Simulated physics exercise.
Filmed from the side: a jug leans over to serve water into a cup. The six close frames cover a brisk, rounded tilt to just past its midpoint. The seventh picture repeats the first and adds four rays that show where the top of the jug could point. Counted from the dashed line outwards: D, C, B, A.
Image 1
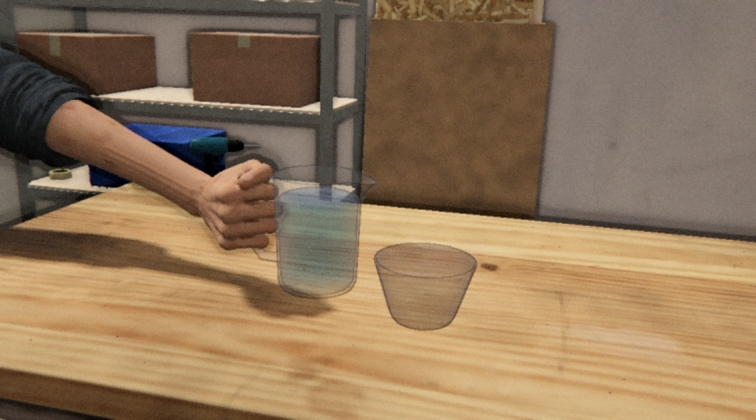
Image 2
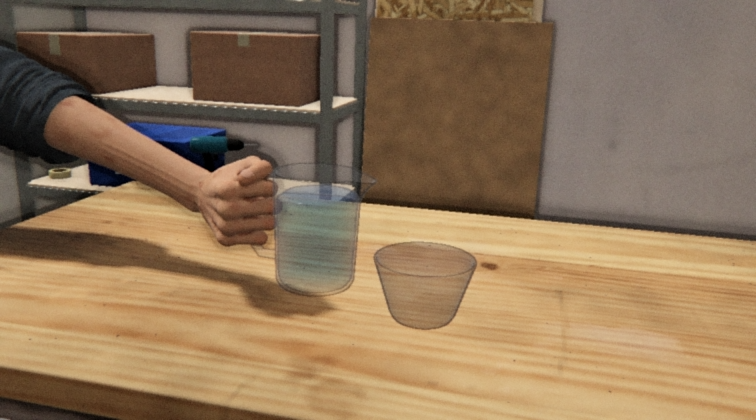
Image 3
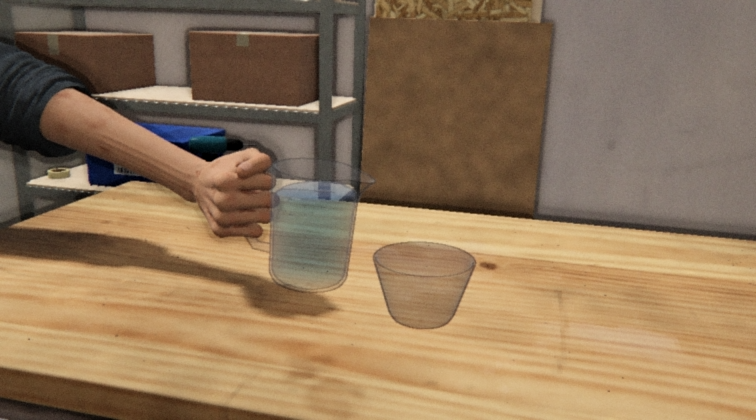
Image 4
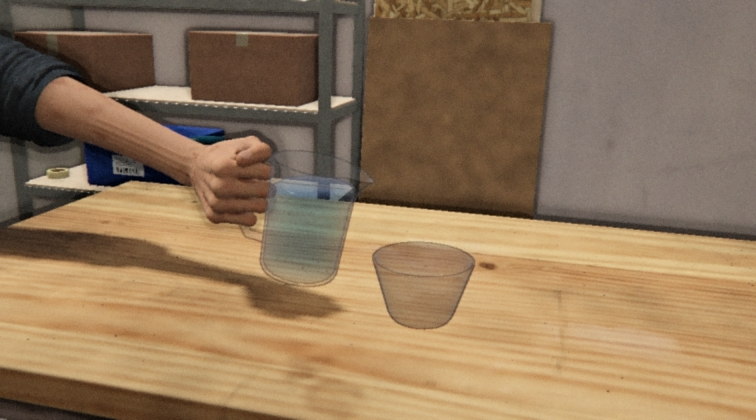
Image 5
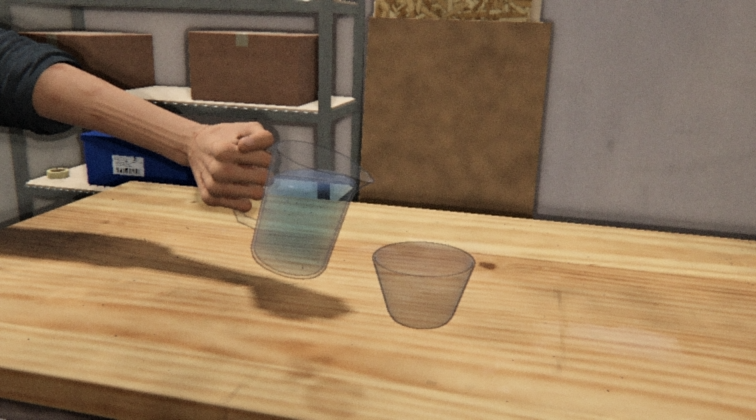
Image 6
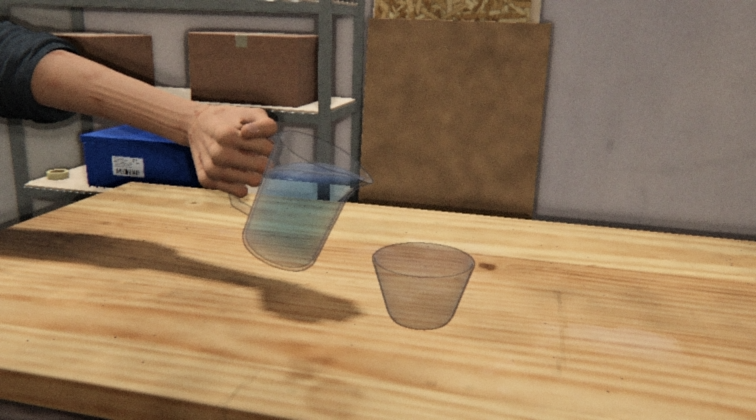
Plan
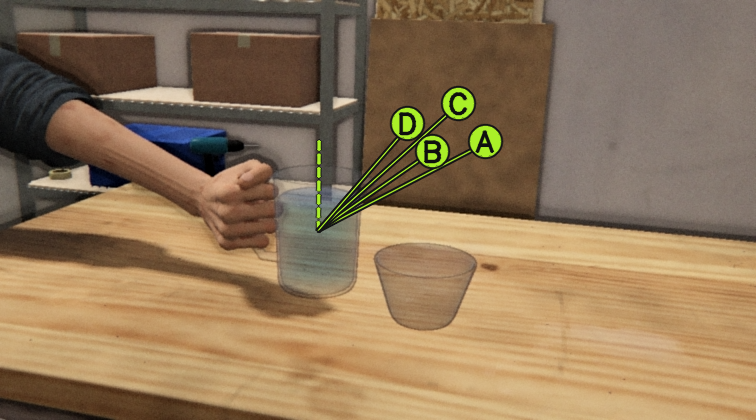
Hand gripping a clear jug of bluish water, slowly tilting it rightward beside an empty cup on a wooden table.
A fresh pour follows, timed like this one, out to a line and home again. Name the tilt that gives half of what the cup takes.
A works best here.
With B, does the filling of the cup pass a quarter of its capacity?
Yes, it does.
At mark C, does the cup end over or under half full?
Under.
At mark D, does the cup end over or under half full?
Under half.
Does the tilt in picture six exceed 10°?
Yes.
On the marked copy, A at (471, 150); B at (418, 161); C at (446, 115); D at (397, 138).
Choosing A, the cup ends with about 47 % of what it can hold; 3 % of the water is spilt.
Choosing B, the cup ends with about 35 % of what it can hold.
Choosing C, the cup ends with about 24 % of what it can hold.
Choosing D, the cup ends with about 14 % of what it can hold.
